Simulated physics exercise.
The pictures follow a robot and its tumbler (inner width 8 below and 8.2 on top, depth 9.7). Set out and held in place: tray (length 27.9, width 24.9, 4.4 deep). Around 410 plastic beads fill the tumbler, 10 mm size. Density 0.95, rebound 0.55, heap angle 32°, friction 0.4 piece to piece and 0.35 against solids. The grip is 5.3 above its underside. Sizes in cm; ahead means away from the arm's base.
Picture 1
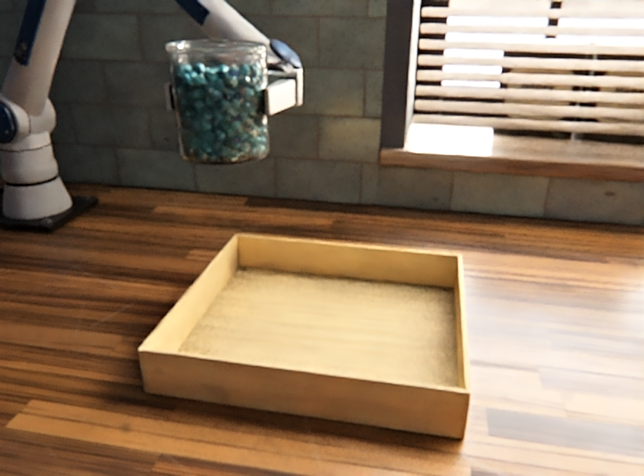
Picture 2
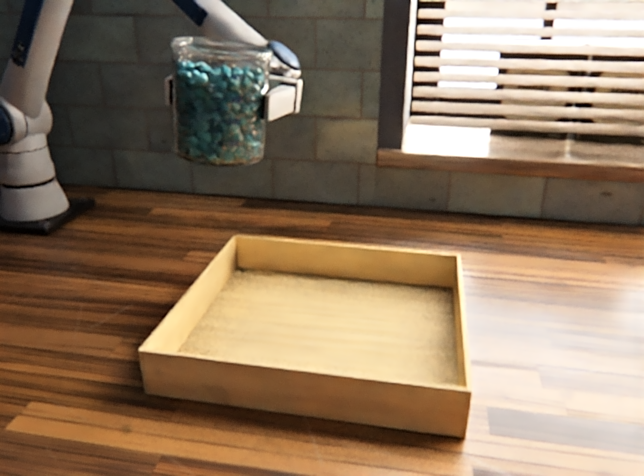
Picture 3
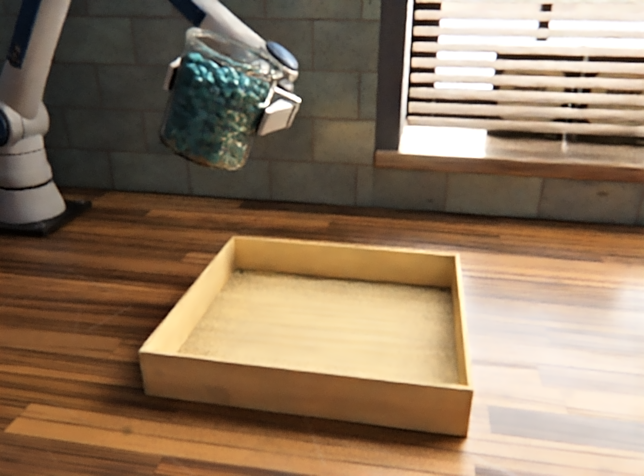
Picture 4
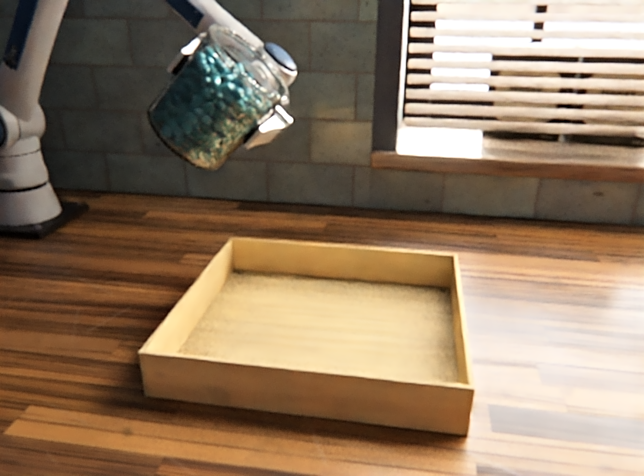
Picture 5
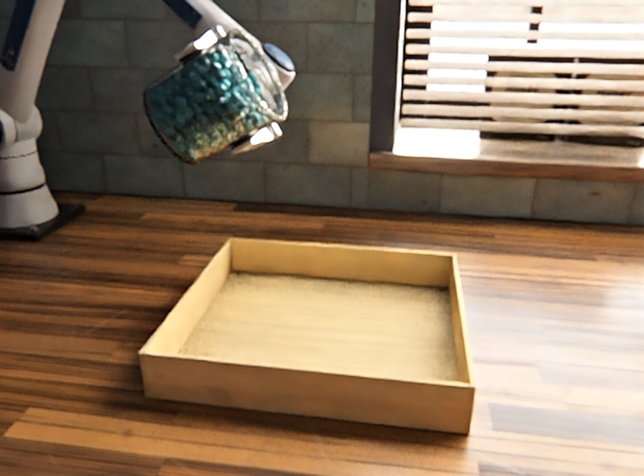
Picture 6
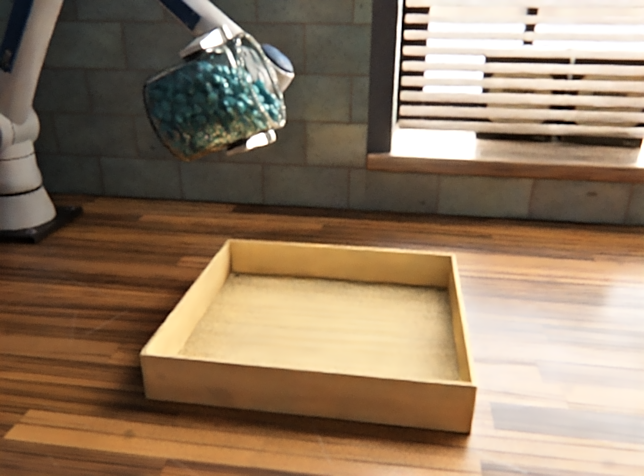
Above a wooden counter, a robot arm gradually tilts a clear tumbler of teal beads.
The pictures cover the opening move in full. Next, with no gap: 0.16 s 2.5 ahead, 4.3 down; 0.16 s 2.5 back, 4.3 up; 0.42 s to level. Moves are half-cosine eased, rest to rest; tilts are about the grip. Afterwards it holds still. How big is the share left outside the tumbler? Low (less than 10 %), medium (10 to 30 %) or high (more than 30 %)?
Outside the tumbler the share is low, less than 10 %.
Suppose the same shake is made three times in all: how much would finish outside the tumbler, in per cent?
Then about 5 per cent.
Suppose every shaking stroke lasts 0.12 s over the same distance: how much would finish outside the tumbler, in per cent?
Then about 10 per cent.
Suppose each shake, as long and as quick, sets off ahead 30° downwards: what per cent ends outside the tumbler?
About 10 per cent.
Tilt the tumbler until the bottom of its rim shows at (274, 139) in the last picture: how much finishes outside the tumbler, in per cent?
About 20 per cent.
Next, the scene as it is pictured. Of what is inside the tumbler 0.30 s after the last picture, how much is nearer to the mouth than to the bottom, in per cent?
About 45 per cent.
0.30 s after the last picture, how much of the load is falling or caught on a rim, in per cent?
Roughly 2 per cent.
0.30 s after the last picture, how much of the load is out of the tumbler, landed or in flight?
Near 5 per cent so far.
Then, 0.30 s after the last picture, tilted 67° forward, highest piece 27 above the table; 400 in the tumbler, 3 in the tray, 8 in flight or on a rim.
Then, 0.59 s after the last picture, tilted 19° forward, highest piece 28 above the table; 395 in the tumbler, 15 in the tray, 1 in flight or on a rim.
Then, 0.94 s after the last picture, level, highest piece 29 above the table; 395 in the tumbler, 16 in the tray.
Then, 1.99 s after the last picture, level, highest piece 29 above the table; 395 in the tumbler, 16 in the tray.
Final count, 395 in the tumbler, 16 in the tray. That is 4 % outside the tumbler.
